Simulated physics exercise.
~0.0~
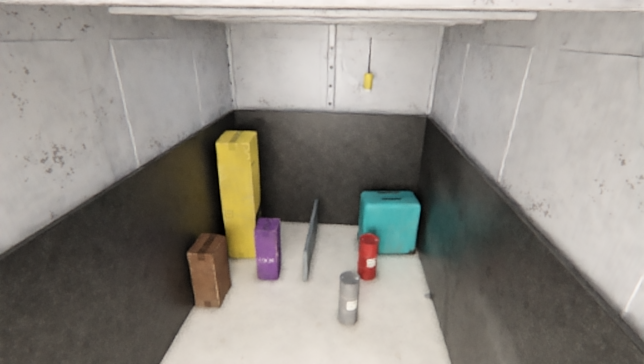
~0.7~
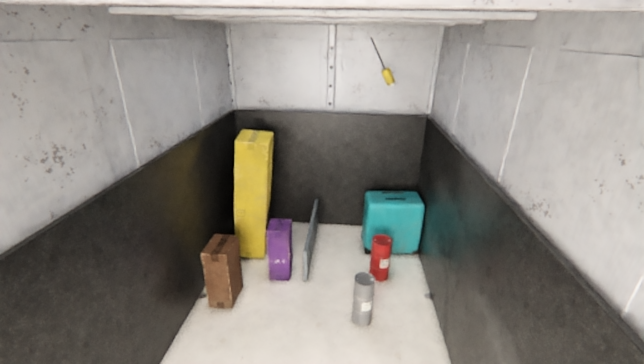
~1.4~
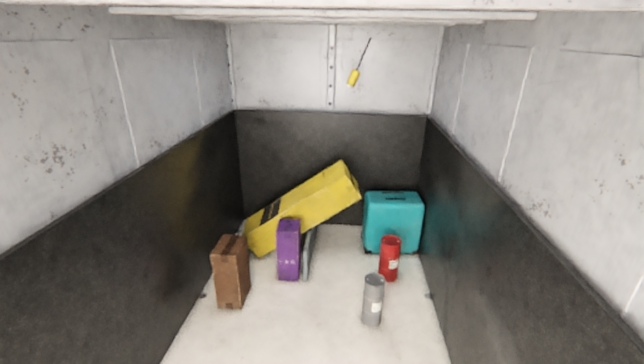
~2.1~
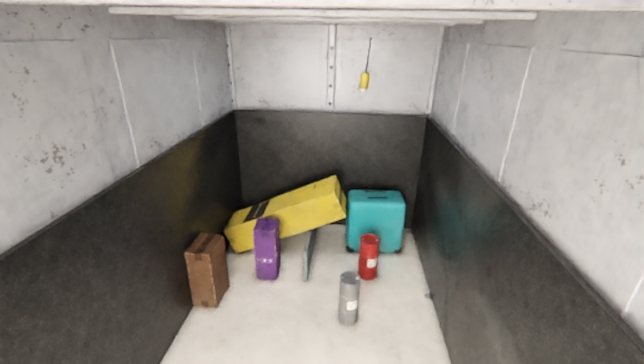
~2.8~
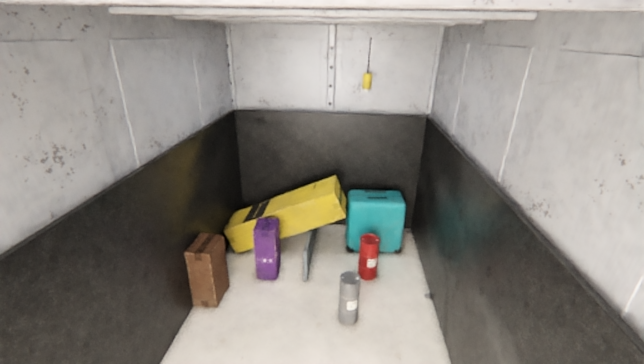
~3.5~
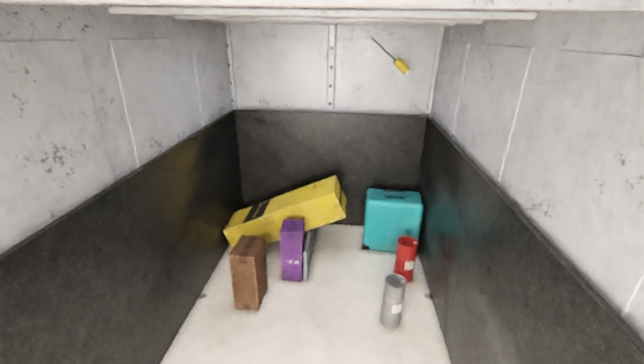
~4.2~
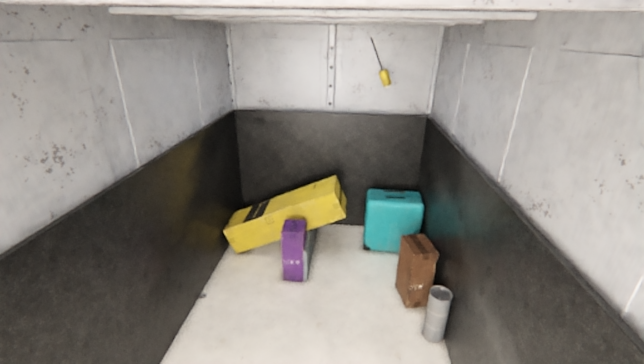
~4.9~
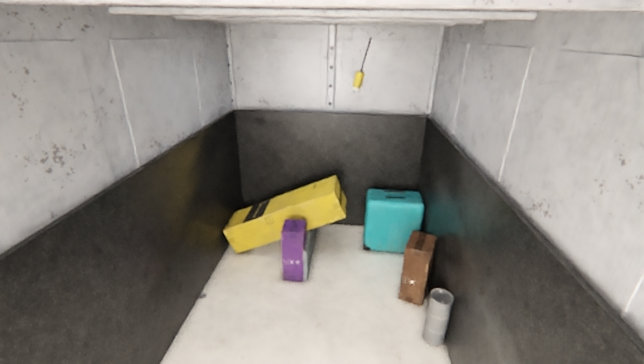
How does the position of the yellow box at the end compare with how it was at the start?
At the start the yellow box stands upright, but at the end it lies tilted on its side.
